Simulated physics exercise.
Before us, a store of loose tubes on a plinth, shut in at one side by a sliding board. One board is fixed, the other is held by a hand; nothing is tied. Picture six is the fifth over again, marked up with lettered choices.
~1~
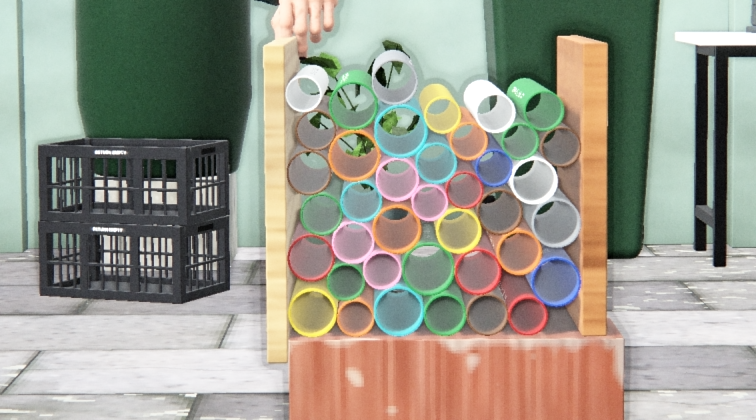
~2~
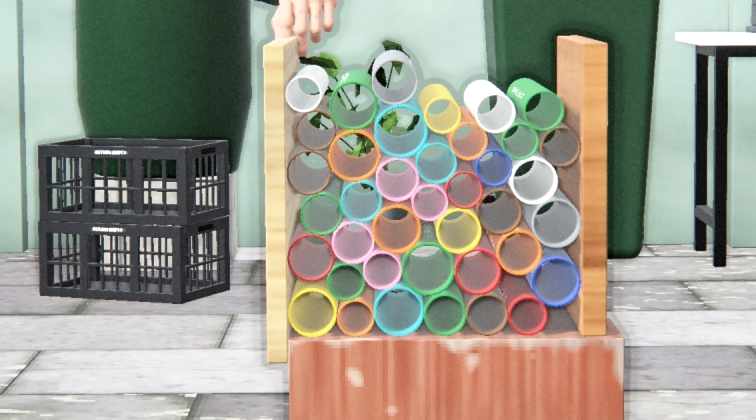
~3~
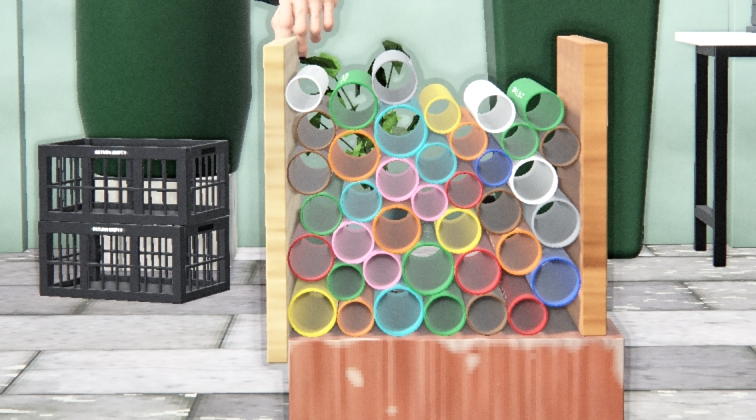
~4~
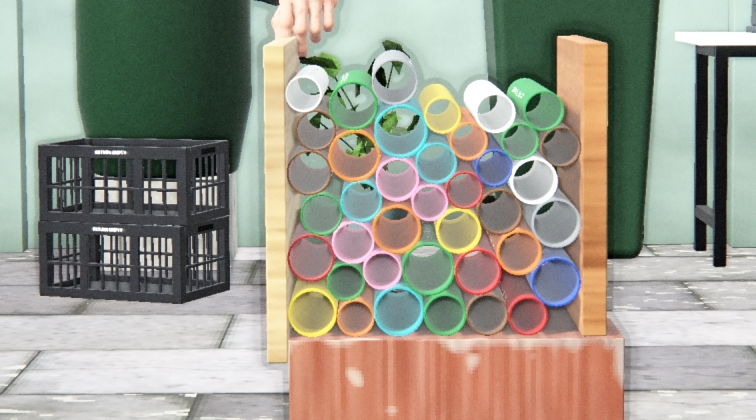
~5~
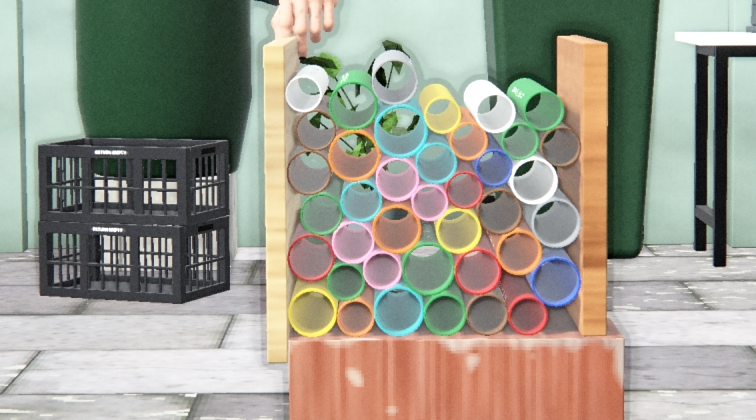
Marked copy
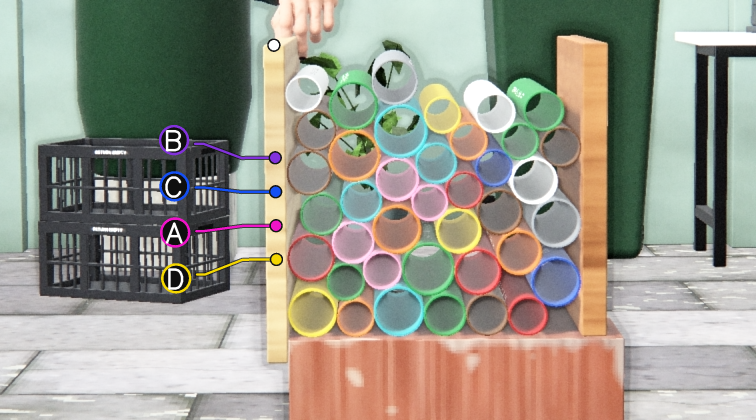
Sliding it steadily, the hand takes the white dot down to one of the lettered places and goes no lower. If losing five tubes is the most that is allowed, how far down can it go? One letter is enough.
At most to C.
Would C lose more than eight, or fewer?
At C, fewer than eight.
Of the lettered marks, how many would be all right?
Two of them.
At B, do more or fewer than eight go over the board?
Fewer than eight.
On the marked copy, A at (276, 226); B at (275, 158); C at (276, 192); D at (276, 259); the white dot at (274, 45).
Following C. Soon after the start, top of the board (285, 113).
Later, top of the board (286, 190).
In the end, top of the board (286, 191), four out over the board.
As for the rest, A more than five out over the board; B one out over the board; D more than five out over the board.
